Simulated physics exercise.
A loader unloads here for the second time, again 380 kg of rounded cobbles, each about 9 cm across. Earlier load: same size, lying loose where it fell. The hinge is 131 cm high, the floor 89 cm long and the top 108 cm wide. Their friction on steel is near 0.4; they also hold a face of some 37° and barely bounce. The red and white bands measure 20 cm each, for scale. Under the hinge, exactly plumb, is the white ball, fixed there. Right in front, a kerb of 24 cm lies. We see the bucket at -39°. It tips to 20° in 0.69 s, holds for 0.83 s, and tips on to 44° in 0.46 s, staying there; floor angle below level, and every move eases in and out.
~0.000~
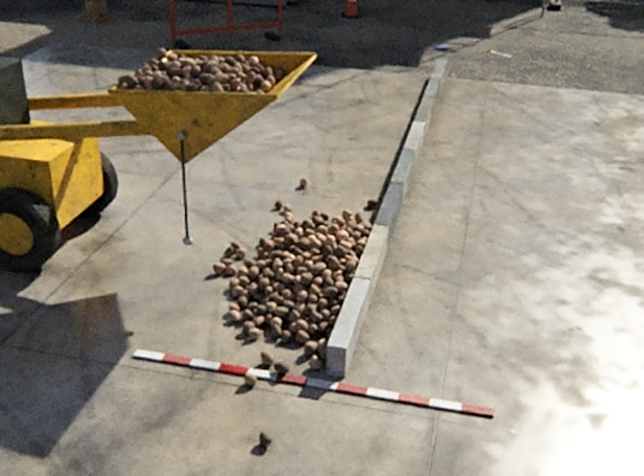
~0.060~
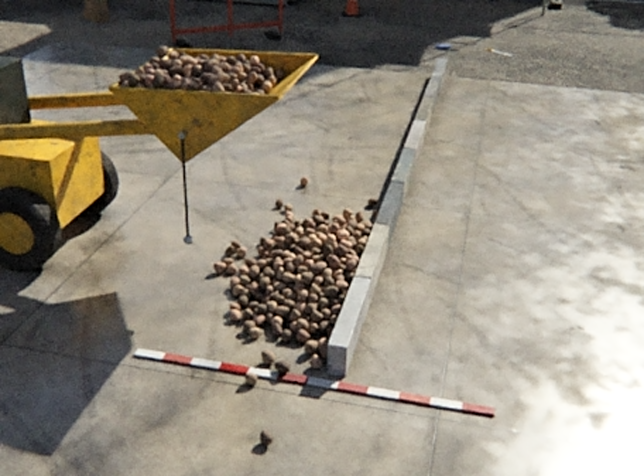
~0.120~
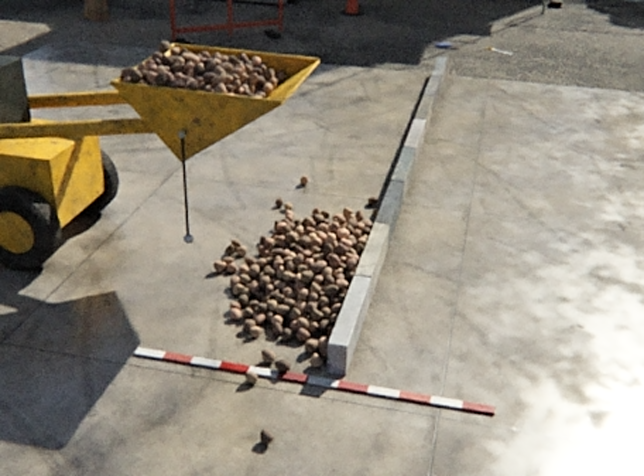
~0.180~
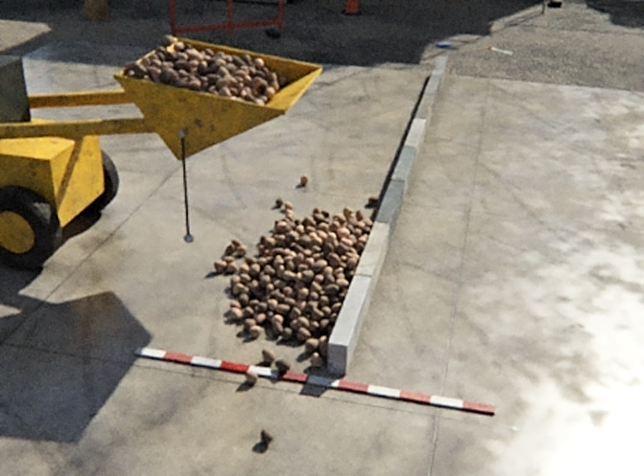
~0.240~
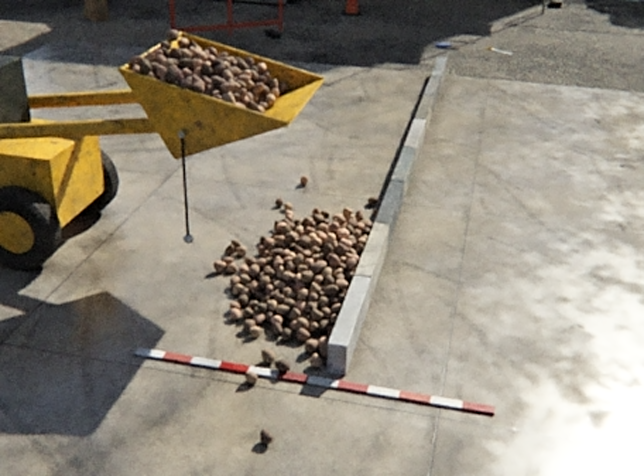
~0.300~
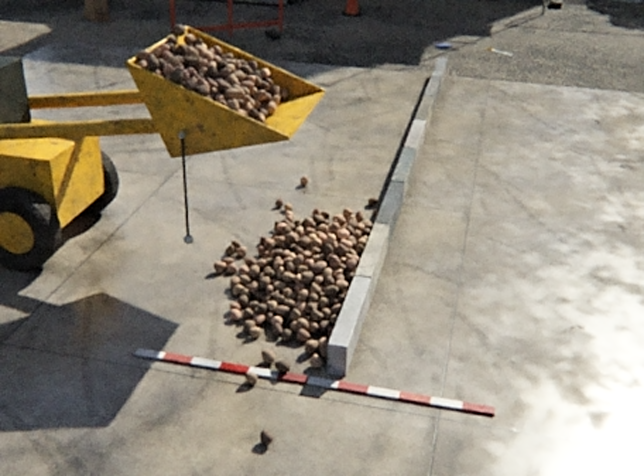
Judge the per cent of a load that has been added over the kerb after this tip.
The added amount is roughly 20 per cent of a load.
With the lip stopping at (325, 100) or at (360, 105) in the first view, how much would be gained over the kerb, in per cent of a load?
Close to 60 per cent, followed by close to 85 per cent.
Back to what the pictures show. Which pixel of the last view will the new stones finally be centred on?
(330, 257).
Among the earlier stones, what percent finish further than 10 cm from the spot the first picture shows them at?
Near 10 per cent, I reckon.
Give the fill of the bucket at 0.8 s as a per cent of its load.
About 95 per cent is held.
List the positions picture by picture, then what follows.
The first picture shows lip at (278, 97), floor tilted -39°, highest stones at (207, 64). The earlier load is highest near (336, 249), 27 cm above ground level, 100 % on this side of the kerb.
The second picture shows lip at (279, 98), floor tilted -38°, highest stones at (202, 63); the stones move at 0.2 m/s on average.
In the third picture, the bucket is at -34°, its lip at (282, 103); the top of the load is at (192, 60); the stones move at 0.3 m/s on average.
In the fourth picture, the bucket is at -29°, its lip at (285, 112); the top of the load is at (176, 53); the stones move at 0.4 m/s on average.
In the fifth picture, the bucket is at -23°, its lip at (288, 125); the top of the load is at (179, 48); the stones move at 0.5 m/s on average.
The sixth picture shows lip at (289, 139), floor tilted -15°, highest stones at (184, 45); the stones move at 0.5 m/s on average.
After 0.5 s the floor is at 11°; in per cent of one load, 100 in the bucket, 100 on this side of the kerb; the foremost stones are at (355, 273).
After 0.8 s the floor is at 20°; in per cent of one load, 97 in the bucket, 103 on this side of the kerb; the foremost stones are at (355, 273).
After 2.4 s the floor is at 44°; in per cent of one load, 0 in the bucket, 181 on this side of the kerb, 19 over the kerb; the foremost stones are at (529, 297).
After 5.1 s the floor is at 44°; in per cent of one load, 0 in the bucket, 180 on this side of the kerb, 20 over the kerb; the foremost stones are at (535, 301). Net gain over the kerb, 20.
